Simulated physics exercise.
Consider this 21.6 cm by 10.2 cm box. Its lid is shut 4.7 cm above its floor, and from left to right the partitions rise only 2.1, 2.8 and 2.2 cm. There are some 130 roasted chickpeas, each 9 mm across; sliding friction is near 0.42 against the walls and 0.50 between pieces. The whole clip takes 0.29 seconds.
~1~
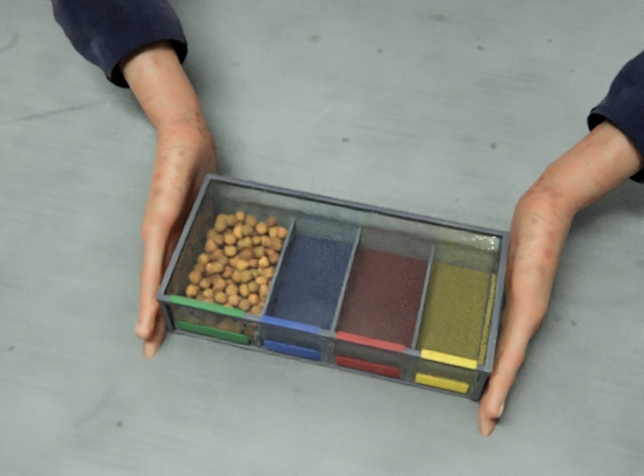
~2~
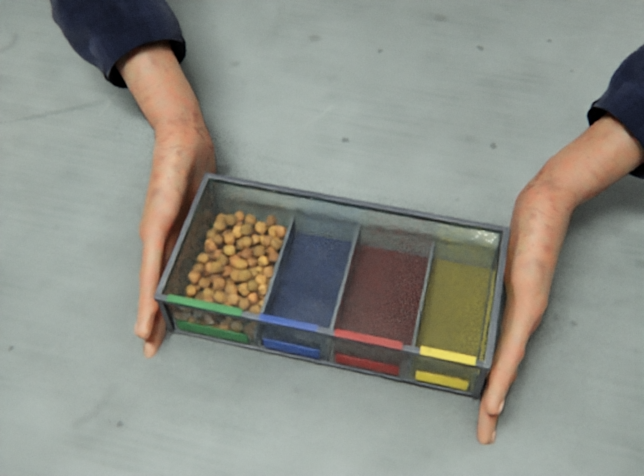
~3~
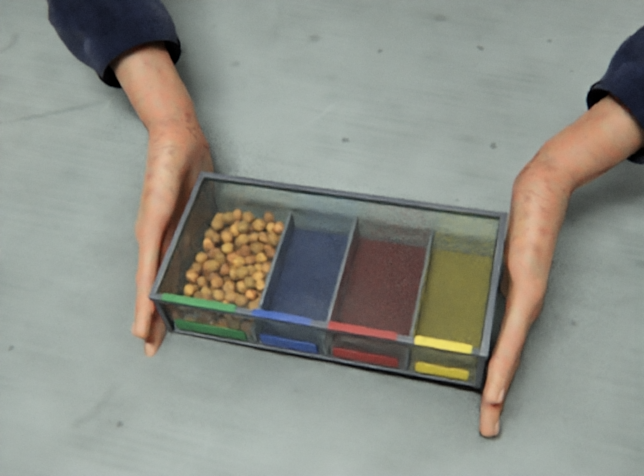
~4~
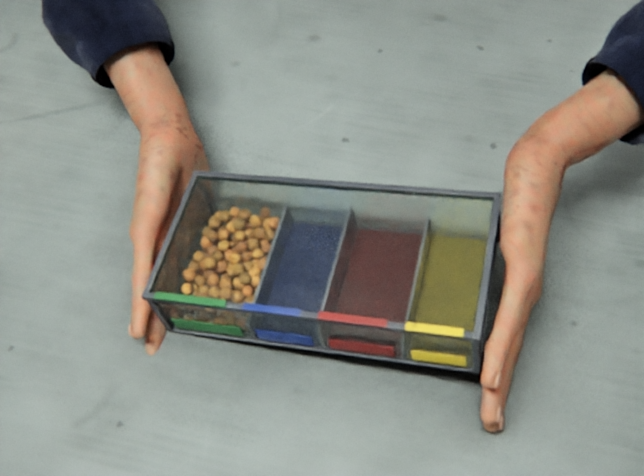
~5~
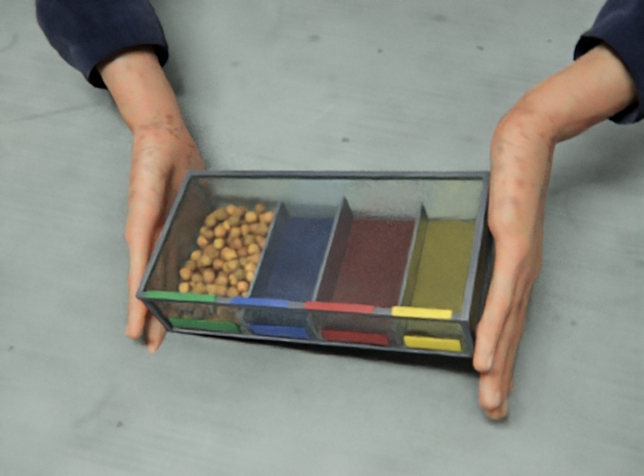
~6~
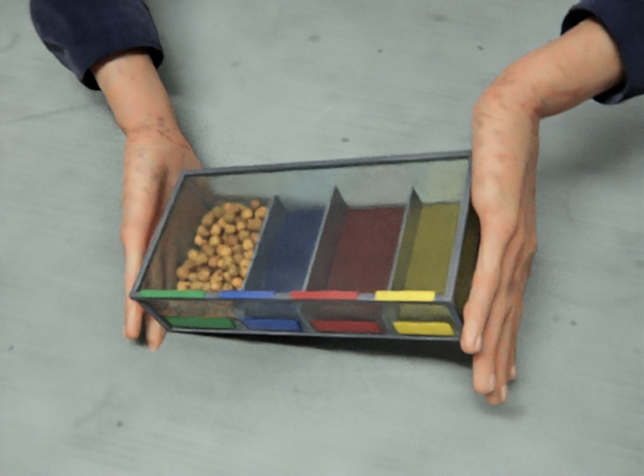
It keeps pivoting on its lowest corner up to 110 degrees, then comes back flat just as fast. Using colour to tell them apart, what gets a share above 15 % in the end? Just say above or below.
Red compartment below, blue compartment below, green compartment above, yellow compartment below.
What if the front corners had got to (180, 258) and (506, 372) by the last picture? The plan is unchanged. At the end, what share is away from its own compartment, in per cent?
That gives some 100 per cent.
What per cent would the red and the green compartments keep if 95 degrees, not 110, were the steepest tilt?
Red: 0; green: 100 (per cent).
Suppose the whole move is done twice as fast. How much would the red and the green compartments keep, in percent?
The red compartment would end with 0 per cent and the green one with 100 per cent.
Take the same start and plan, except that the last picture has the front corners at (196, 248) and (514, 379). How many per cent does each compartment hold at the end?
That leaves red with 0 percent, blue with 10, green with 0 and yellow with 90 percent.
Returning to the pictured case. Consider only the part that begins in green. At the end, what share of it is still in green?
Roughly 100 per cent.
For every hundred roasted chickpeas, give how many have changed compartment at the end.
Share changed: Approx. 0 %.
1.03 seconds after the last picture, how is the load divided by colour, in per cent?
The split is red at 0, blue at 0, green at 100 and yellow at 0 per cent.
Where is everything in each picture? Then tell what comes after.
In the first picture, box tilt 0 degrees, front corners at (163, 296) and (485, 367); green 100 %.
In the second picture, box tilt 1 degrees, front corners at (162, 296) and (484, 363).
In the third picture, box tilt 5 degrees, front corners at (156, 295) and (481, 351), lowest corner left front.
In the fourth picture, box tilt 11 degrees, front corners at (150, 294) and (474, 334), lowest corner left front.
In the fifth picture, box tilt 16 degrees, front corners at (143, 294) and (462, 316), lowest corner left front.
In the sixth picture, box tilt 22 degrees, front corners at (137, 293) and (446, 296), lowest corner left front; green 100 %.
Then, 1.03 s after the last picture, tilt 110 degrees; green 100 %.
Then, 1.72 s after the last picture, tilt 48 degrees; green 100 %.
Then, 2.44 s after the last picture, tilt 0 degrees; green 100 %.
In the end, red 0 %, blue 0 %, green 100 %, yellow 0 %.
